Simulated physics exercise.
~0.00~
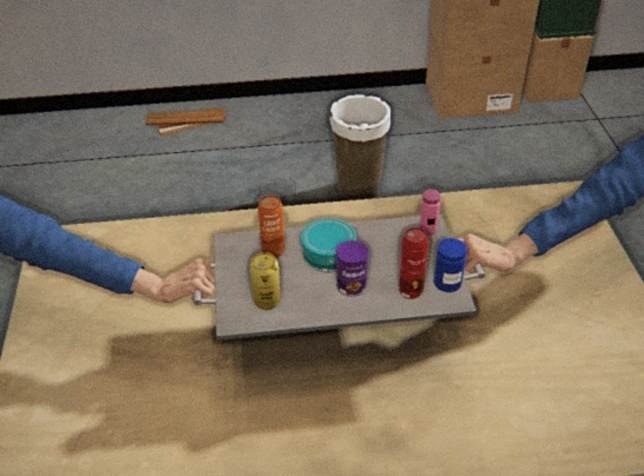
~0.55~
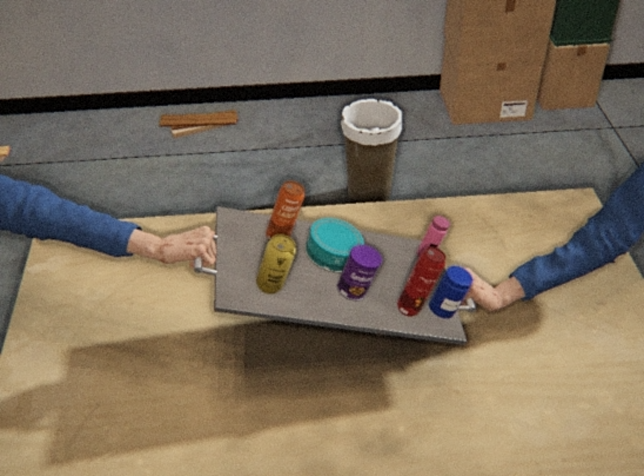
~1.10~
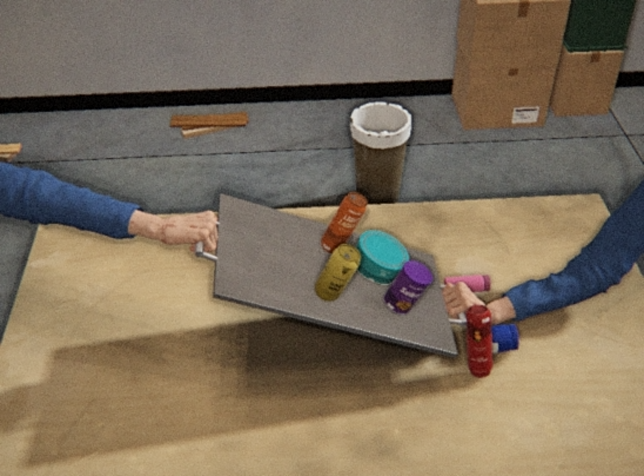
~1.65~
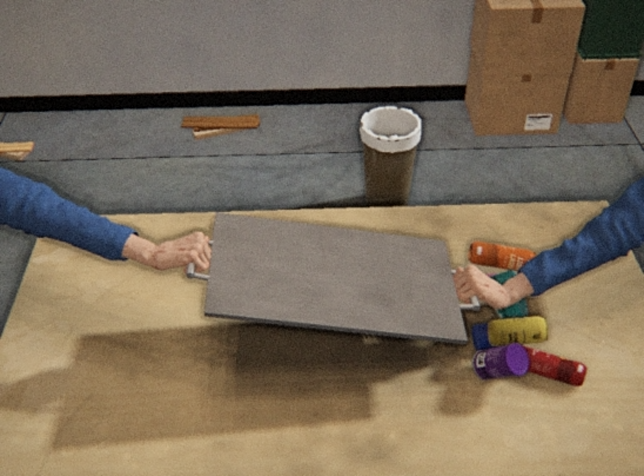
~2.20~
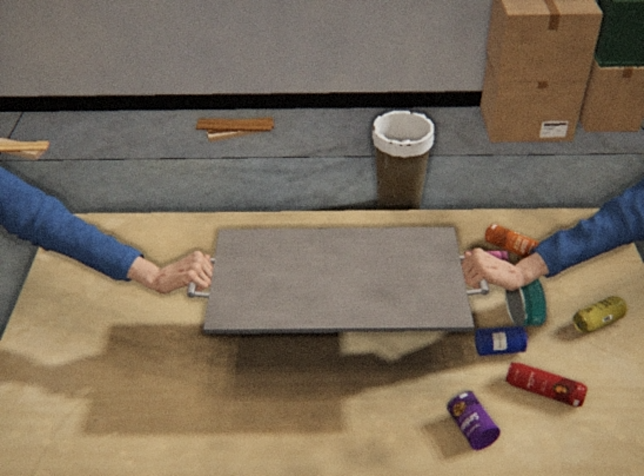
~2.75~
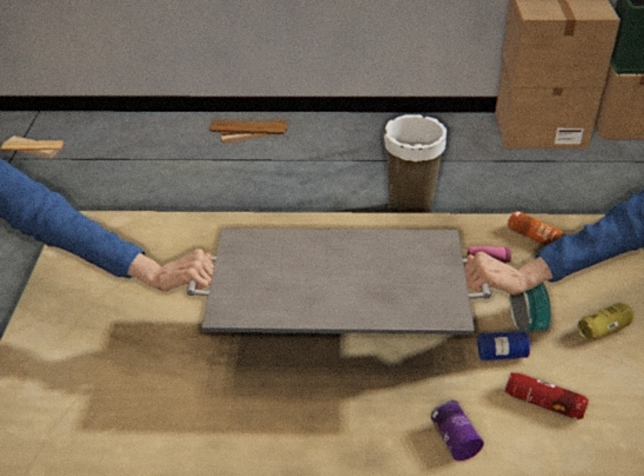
Seven colourful containers sliding and toppling off a grey tray as two hands dip its right edge, ending scattered beside the levelled tray.
